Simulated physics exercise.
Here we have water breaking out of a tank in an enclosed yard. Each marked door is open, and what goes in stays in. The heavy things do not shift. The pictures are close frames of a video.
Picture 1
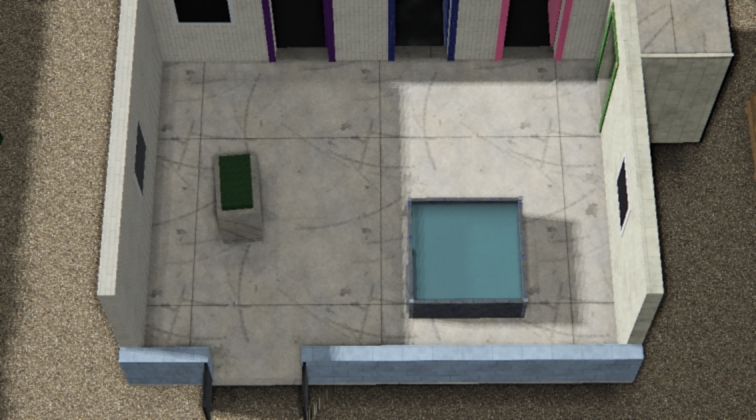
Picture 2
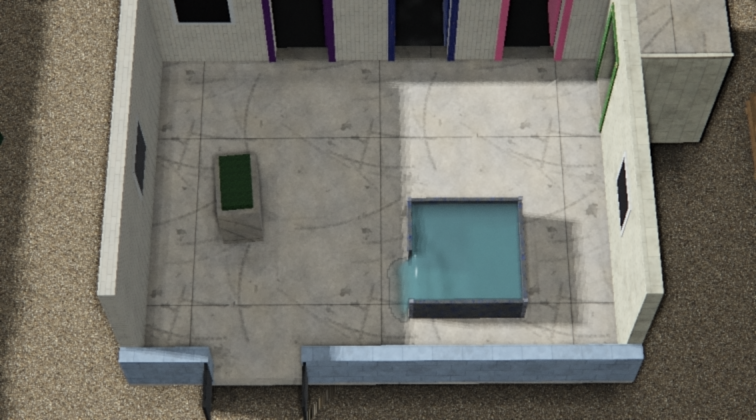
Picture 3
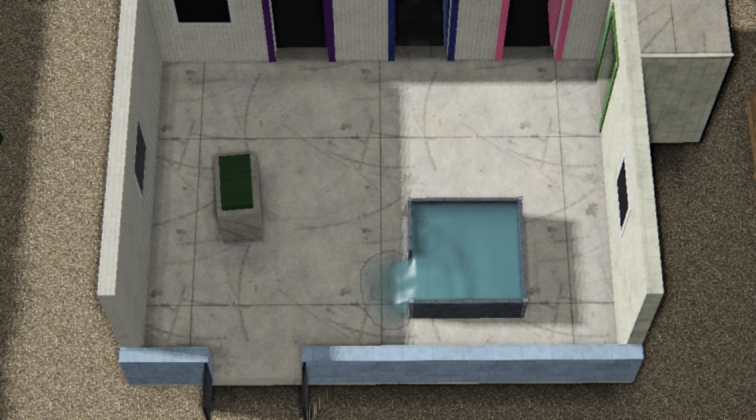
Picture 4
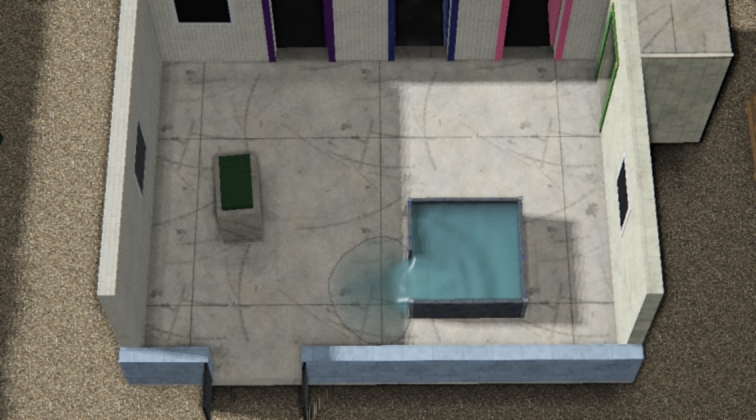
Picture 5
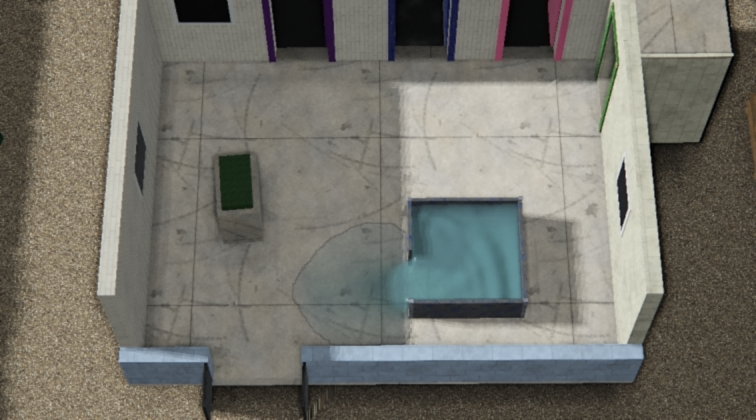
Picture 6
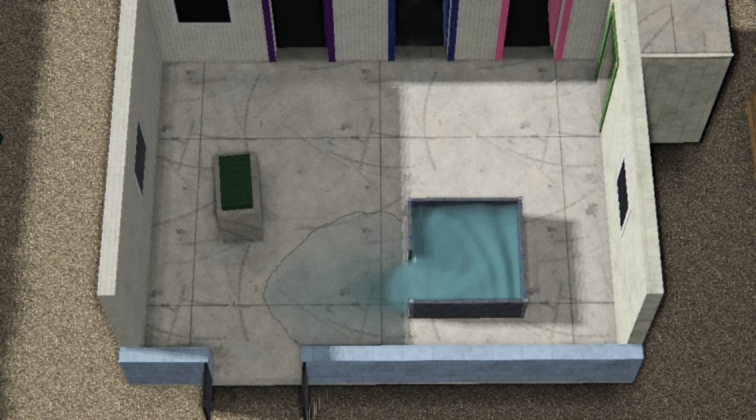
Water pours from the left side of a square tank and spreads leftward across the yard.
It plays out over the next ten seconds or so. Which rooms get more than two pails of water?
The purple door stays under that; the green door stays under that; the pink door stays under that; the blue door stays under that.
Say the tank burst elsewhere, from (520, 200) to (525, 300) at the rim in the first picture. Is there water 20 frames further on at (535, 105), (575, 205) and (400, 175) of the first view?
In turn: Flooded, under water, not flooded.
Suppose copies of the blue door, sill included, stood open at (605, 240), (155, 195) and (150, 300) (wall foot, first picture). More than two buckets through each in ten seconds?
As listed: Lets less in, keeps below it, is over.
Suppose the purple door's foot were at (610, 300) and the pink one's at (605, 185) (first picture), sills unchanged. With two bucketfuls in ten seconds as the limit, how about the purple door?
My reading: The purple one keeps below it.
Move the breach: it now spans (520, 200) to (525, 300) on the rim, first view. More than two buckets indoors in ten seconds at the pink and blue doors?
In short: The pink door is over; the blue door lets less in.
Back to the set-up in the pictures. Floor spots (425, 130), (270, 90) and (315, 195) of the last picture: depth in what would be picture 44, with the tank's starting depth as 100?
In turn 0, 6 and 6 in a hundred.
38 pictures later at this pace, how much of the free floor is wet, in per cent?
Roughly 50 per cent.
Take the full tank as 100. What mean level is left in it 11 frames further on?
About 56 per cent.
A moment on, water covers 25 % of the floor; the purple door not reached, the green door not reached, the pink door not reached, the blue door not reached.
Next, water covers 30 % of the floor; the purple door not reached, the green door not reached, the pink door not reached, the blue door not reached.
Then, water covers 40 % of the floor; the purple door not reached, the green door not reached, the pink door not reached, the blue door not reached.
Later, water covers 50 % of the floor; the purple door wet at the sill, nothing in, the green door not reached, the pink door not reached, the blue door not reached.
In the end, water covers 65 % of the floor; the purple door under two buckets in, the green door not reached, the pink door not reached, the blue door wet at the sill, nothing in.
